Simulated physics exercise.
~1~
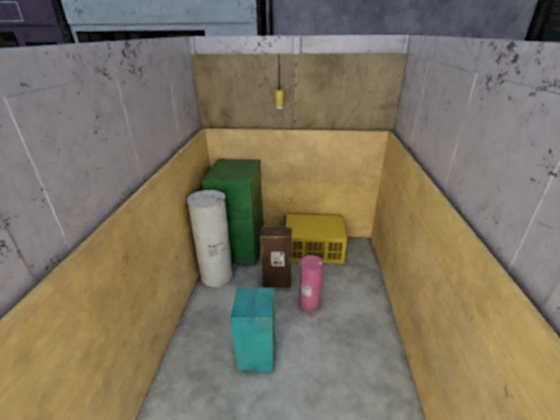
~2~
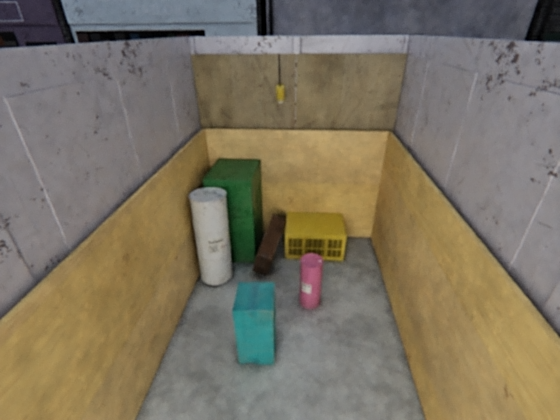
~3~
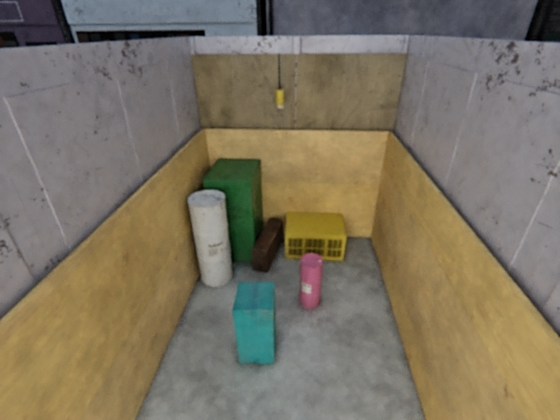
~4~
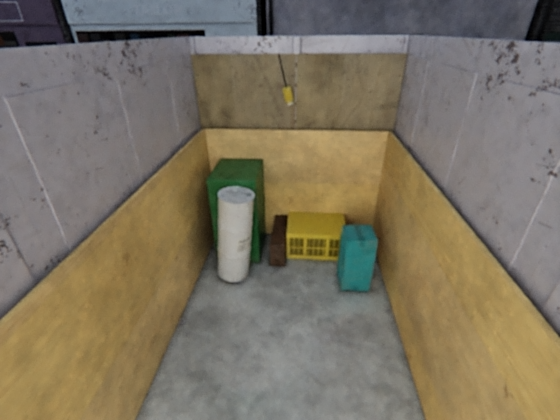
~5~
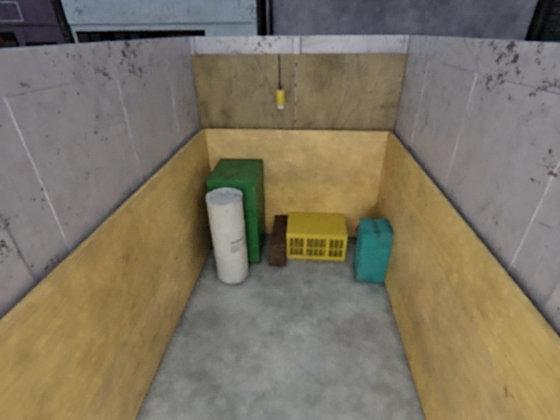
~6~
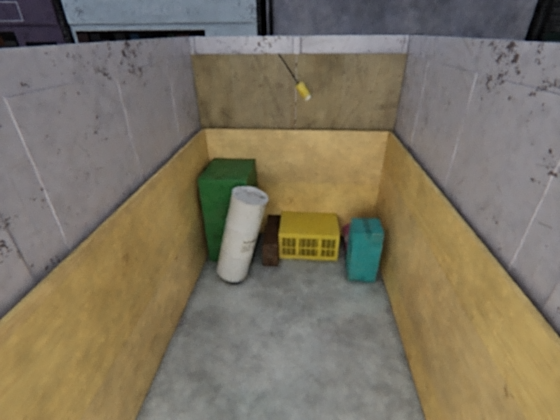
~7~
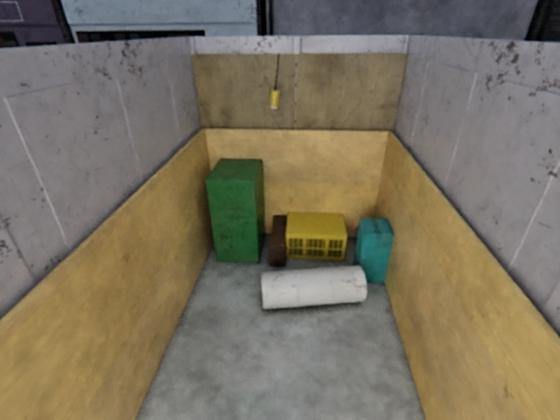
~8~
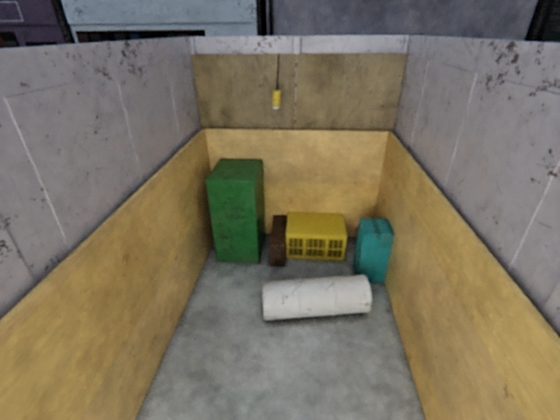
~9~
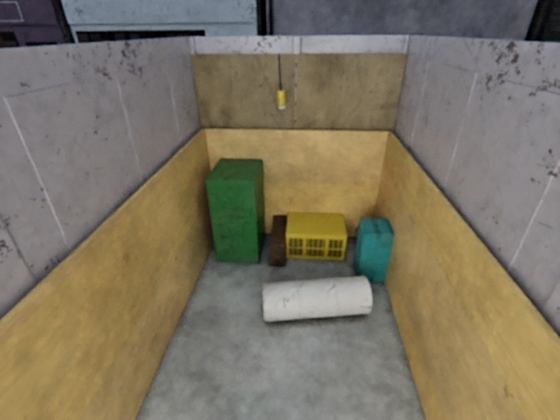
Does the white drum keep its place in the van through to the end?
No, the white drum gets shifted to the right, tipping over and ending on its side on the floor in front of the yellow chest.
